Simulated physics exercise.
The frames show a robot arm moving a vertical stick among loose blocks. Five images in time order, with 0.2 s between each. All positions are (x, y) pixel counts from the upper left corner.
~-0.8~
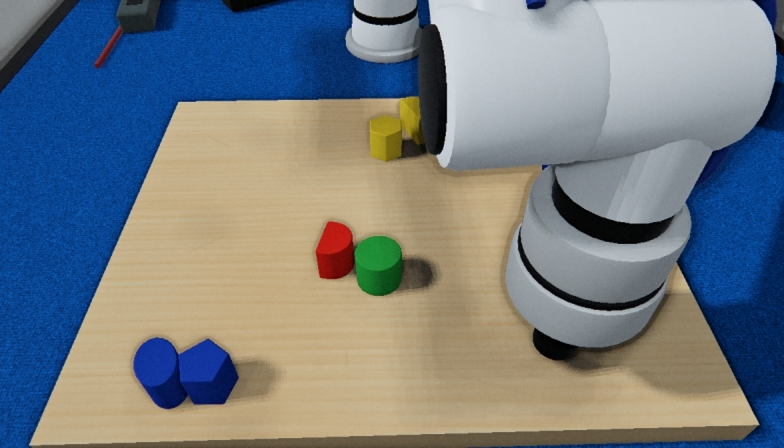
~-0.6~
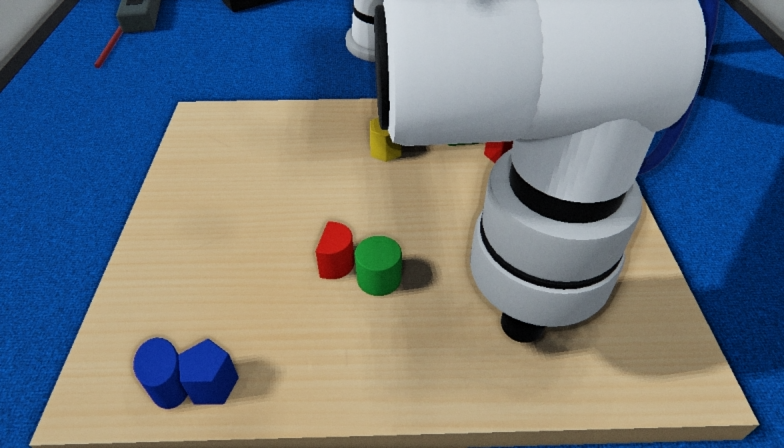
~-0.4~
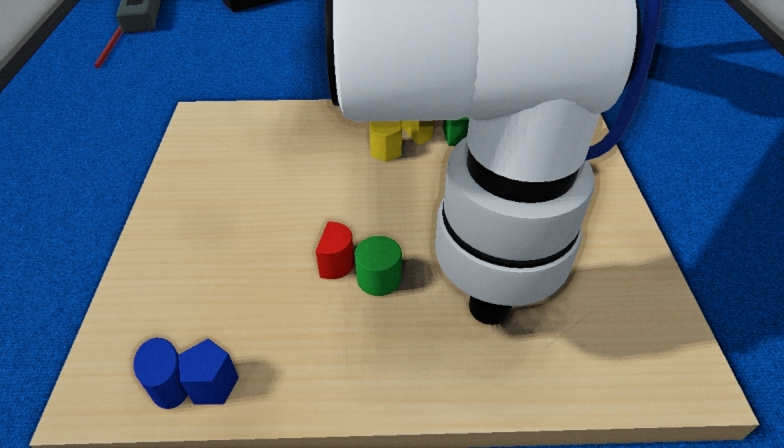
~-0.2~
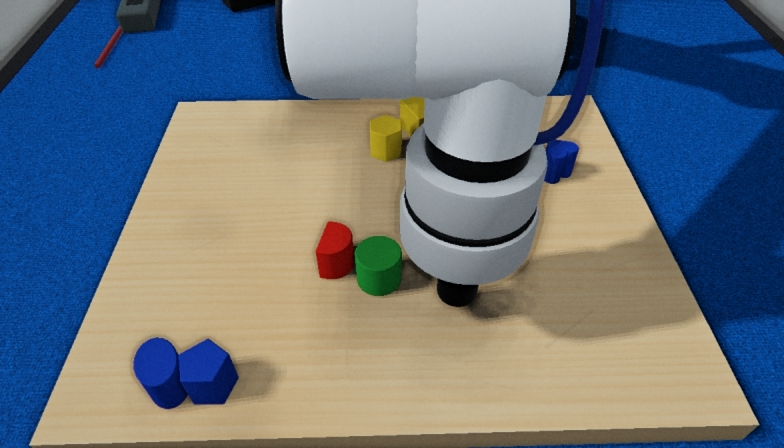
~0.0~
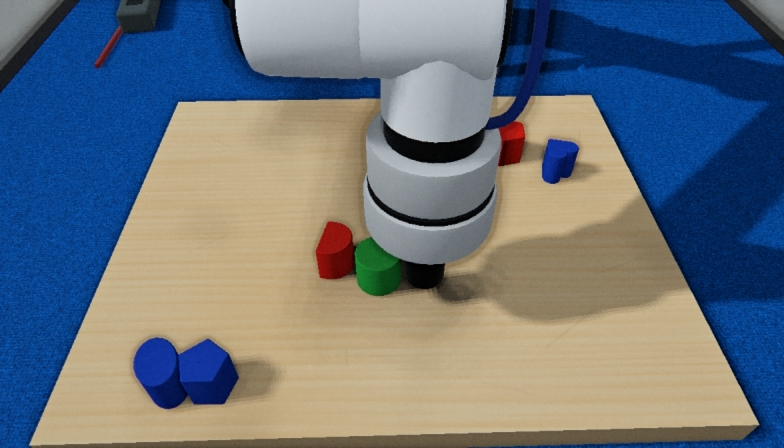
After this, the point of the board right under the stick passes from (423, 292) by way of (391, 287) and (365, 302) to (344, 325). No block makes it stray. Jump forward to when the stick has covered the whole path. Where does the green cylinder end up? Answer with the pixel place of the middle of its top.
It will end up at (341, 246).
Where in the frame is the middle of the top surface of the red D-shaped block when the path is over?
It should be at (311, 227) by then.
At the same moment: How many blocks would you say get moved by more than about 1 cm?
That's two.
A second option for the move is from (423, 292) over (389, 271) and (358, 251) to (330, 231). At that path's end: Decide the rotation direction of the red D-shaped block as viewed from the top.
Prediction: Clockwise.
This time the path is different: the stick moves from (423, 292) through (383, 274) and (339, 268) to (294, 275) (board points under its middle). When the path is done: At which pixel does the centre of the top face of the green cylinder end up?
I'd place it at (258, 232), taking the centre of its top.
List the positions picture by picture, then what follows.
The first picture shows tip of the stick at (554, 343), middles of tops, red D-shaped block at (335, 237), green cylinder at (378, 252).
The second picture shows stick at (521, 326), nothing pushed.
The third picture shows stick at (489, 309), nothing pushed.
The fourth picture shows stick at (457, 292), nothing pushed.
The fifth picture shows stick at (424, 275), red D-shaped block at (335, 237), green cylinder at (378, 252).
The first path, step by step. Halfway along, stick at (375, 275); red D-shaped block at (311, 228); green cylinder at (342, 245).
At the end, stick at (342, 308); red D-shaped block at (311, 227); green cylinder at (341, 246).
